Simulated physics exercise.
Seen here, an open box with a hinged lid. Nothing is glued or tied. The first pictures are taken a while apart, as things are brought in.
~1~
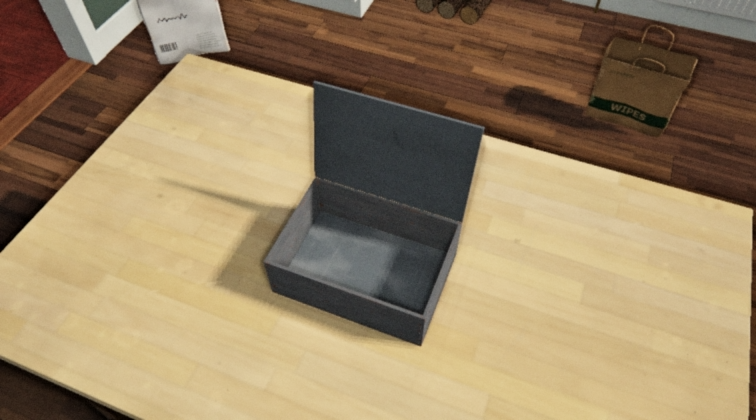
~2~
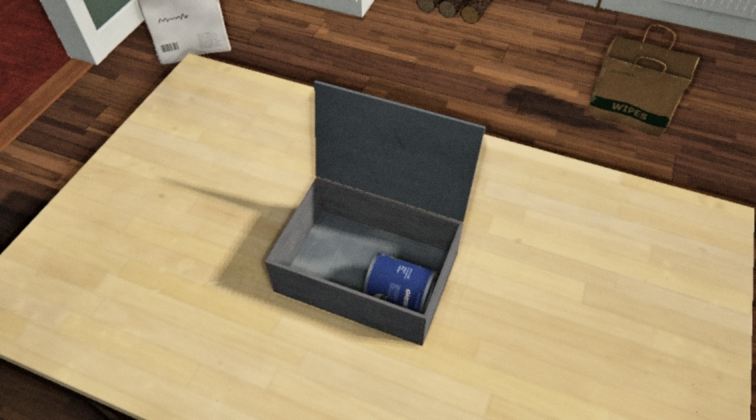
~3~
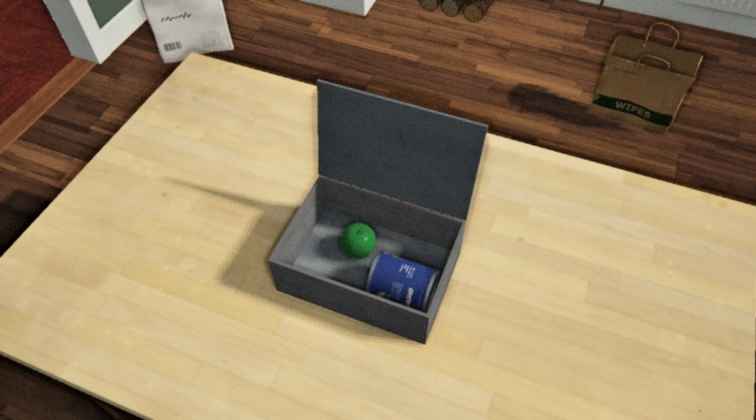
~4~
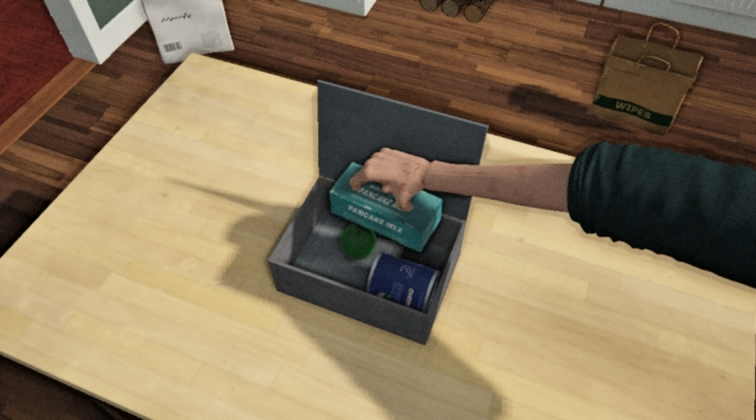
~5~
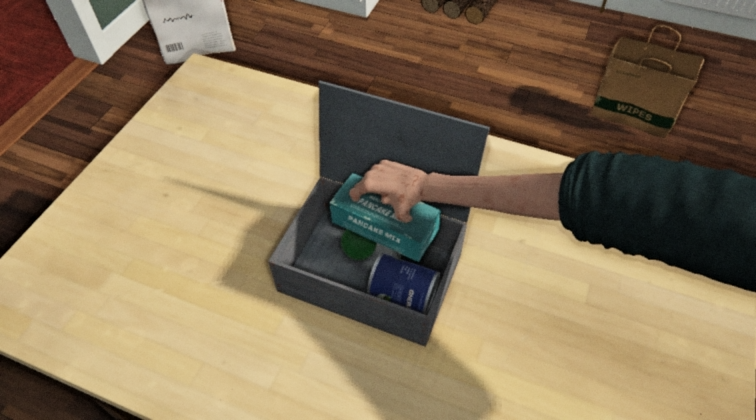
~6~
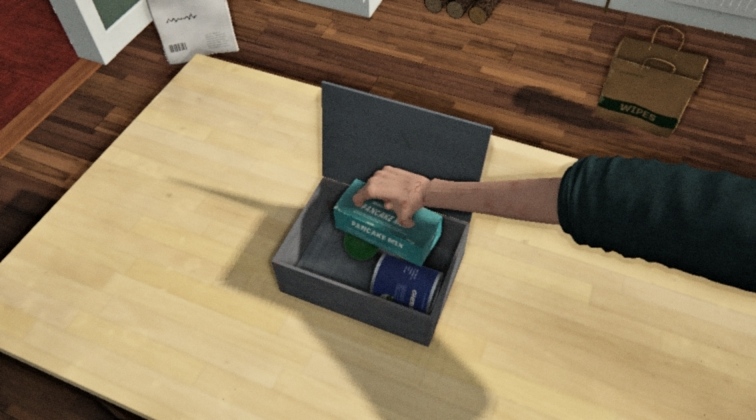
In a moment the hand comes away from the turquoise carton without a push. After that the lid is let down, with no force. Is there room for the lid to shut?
In the end the lid closes.
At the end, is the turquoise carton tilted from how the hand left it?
It ends up tilted.
Then, 0.40 s past the last view, turquoise carton on its side near (381, 225); green apple displaced about its own width.
Then, 1.20 s past the last view, lid starting down; turquoise carton on its side near (369, 227); green apple displaced about its own width.
Then, 1.70 s past the last view, lid 50° above the rim; turquoise carton on its side near (369, 227); green apple displaced about its own width.
Then, 2.10 s past the last view, lid 12° above the rim; turquoise carton on its side near (369, 227); green apple displaced about its own width.
Finally, lid shut; down or leaning hard in the box, turquoise carton; moved from the start, green apple; blue tin still in place. Final places as the last picture's camera would see them, turquoise carton near (369, 227).
